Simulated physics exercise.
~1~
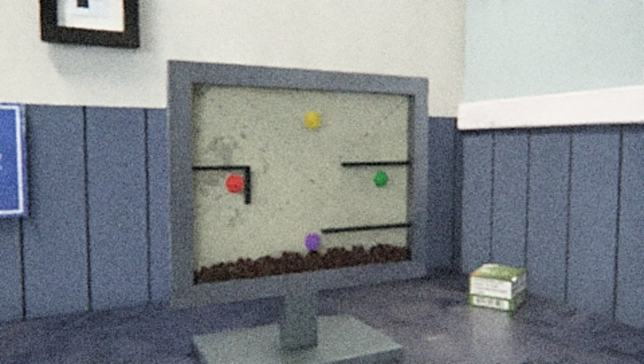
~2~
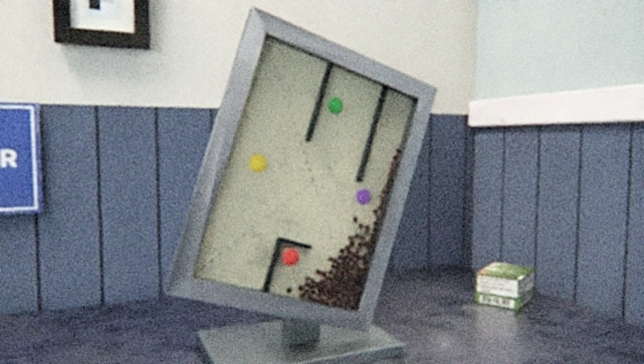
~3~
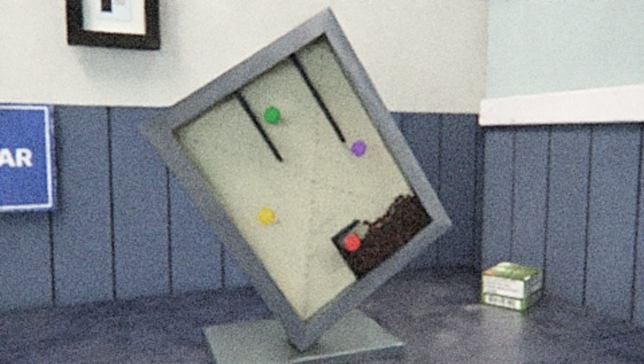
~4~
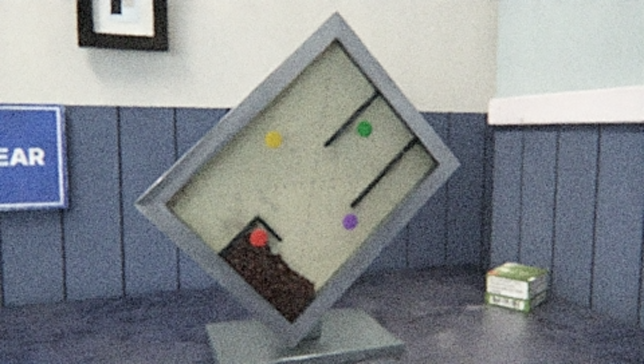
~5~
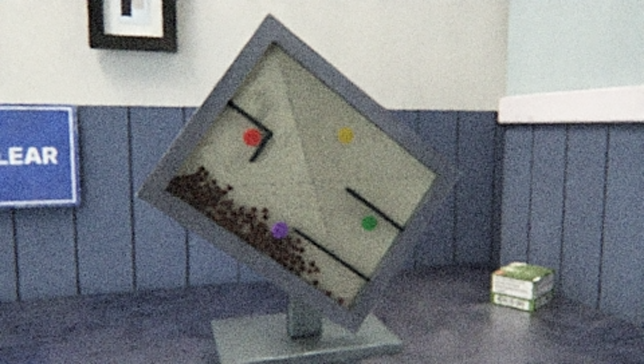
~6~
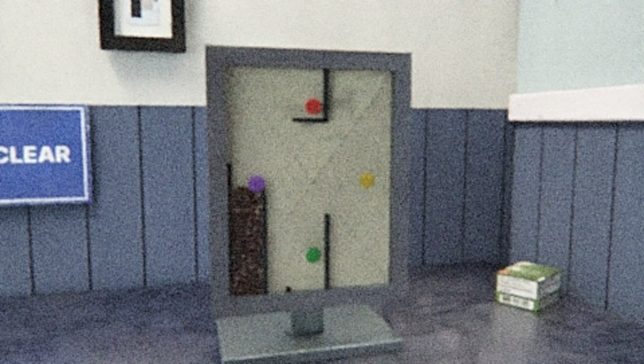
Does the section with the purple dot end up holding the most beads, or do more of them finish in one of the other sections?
The section with the purple dot ends up with the most beads, stacked in a tall column at the lower left.
